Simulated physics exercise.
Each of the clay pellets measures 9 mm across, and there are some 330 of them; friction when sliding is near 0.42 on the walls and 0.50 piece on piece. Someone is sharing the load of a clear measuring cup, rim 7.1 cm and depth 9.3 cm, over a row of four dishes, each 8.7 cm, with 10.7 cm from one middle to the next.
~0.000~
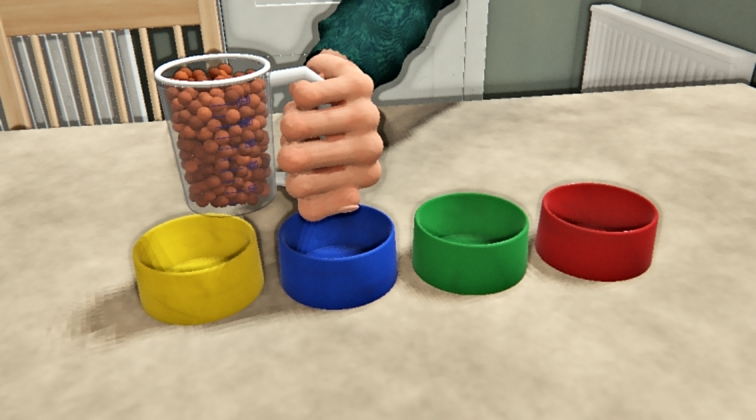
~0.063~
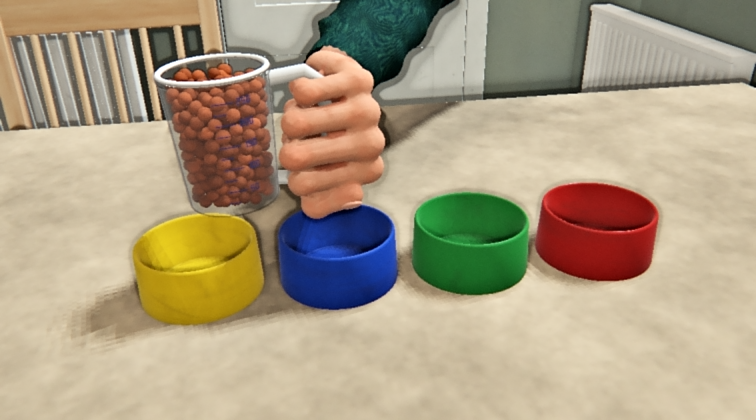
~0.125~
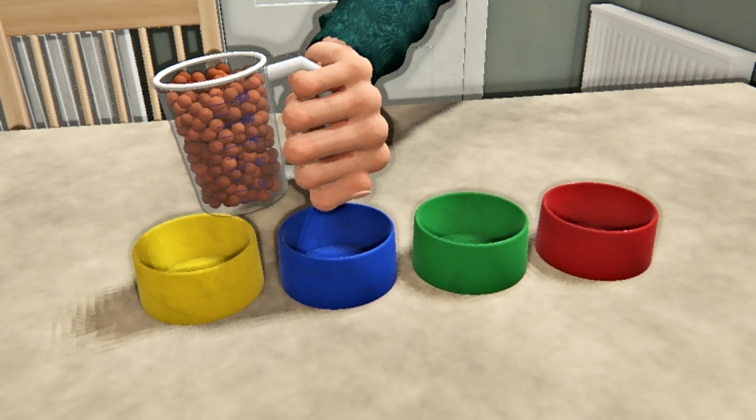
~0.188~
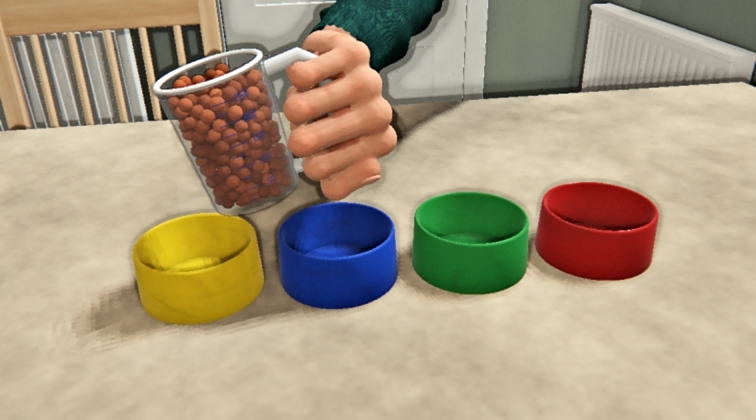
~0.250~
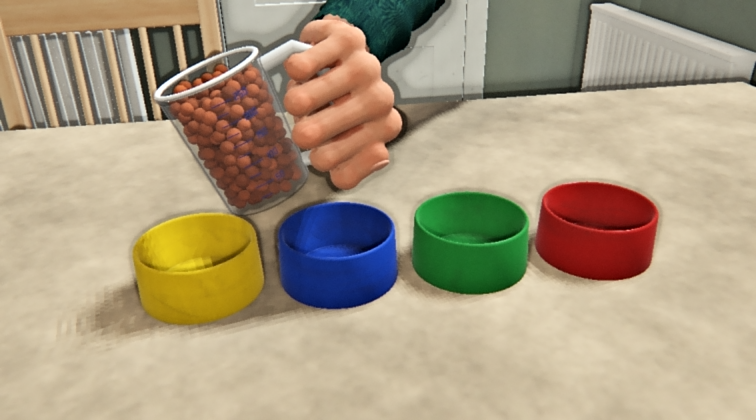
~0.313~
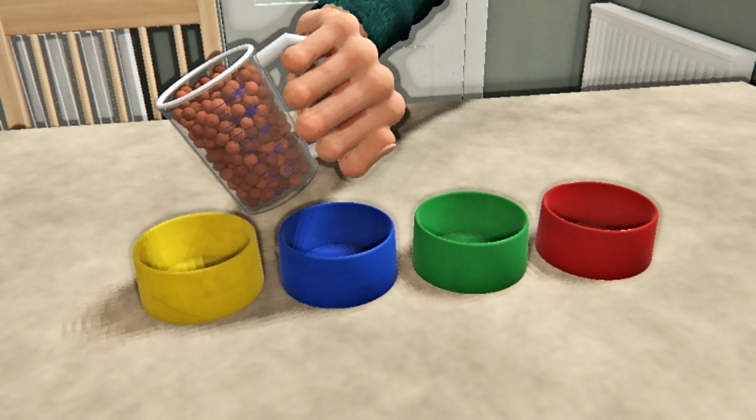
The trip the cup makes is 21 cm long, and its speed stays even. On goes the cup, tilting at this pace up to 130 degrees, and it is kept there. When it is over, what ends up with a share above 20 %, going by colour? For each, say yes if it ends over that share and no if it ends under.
Red dish - no, blue dish - yes, green dish - no, yellow dish - yes, counter - yes.
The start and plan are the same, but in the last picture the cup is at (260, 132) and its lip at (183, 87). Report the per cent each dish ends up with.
Red 0, blue 20, green 50, yellow 0.
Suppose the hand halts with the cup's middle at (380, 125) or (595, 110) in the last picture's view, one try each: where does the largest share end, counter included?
Counter; counter.
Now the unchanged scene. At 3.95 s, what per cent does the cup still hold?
Roughly 0 per cent.
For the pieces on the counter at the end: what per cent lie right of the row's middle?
That works out to close to 0 per cent.
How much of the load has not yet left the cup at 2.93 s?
I'd estimate some 0 per cent of the load.
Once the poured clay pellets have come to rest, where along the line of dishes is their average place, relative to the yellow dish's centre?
Near 5 cm, shifted toward increasing x.
After 1.88 s, tilt 130 degrees; cup holds 0 %, blue 30 %, yellow 30 %.
After 2.93 s, tilt 130 degrees; cup holds 0 %, blue 30 %, yellow 30 %.
After 3.95 s, tilt 130 degrees; cup holds 0 %, blue 30 %, yellow 30 %.
By 4.2 s all is still; red 0 %, blue 30 %, green 0 %, yellow 30 %, counter 45 %.
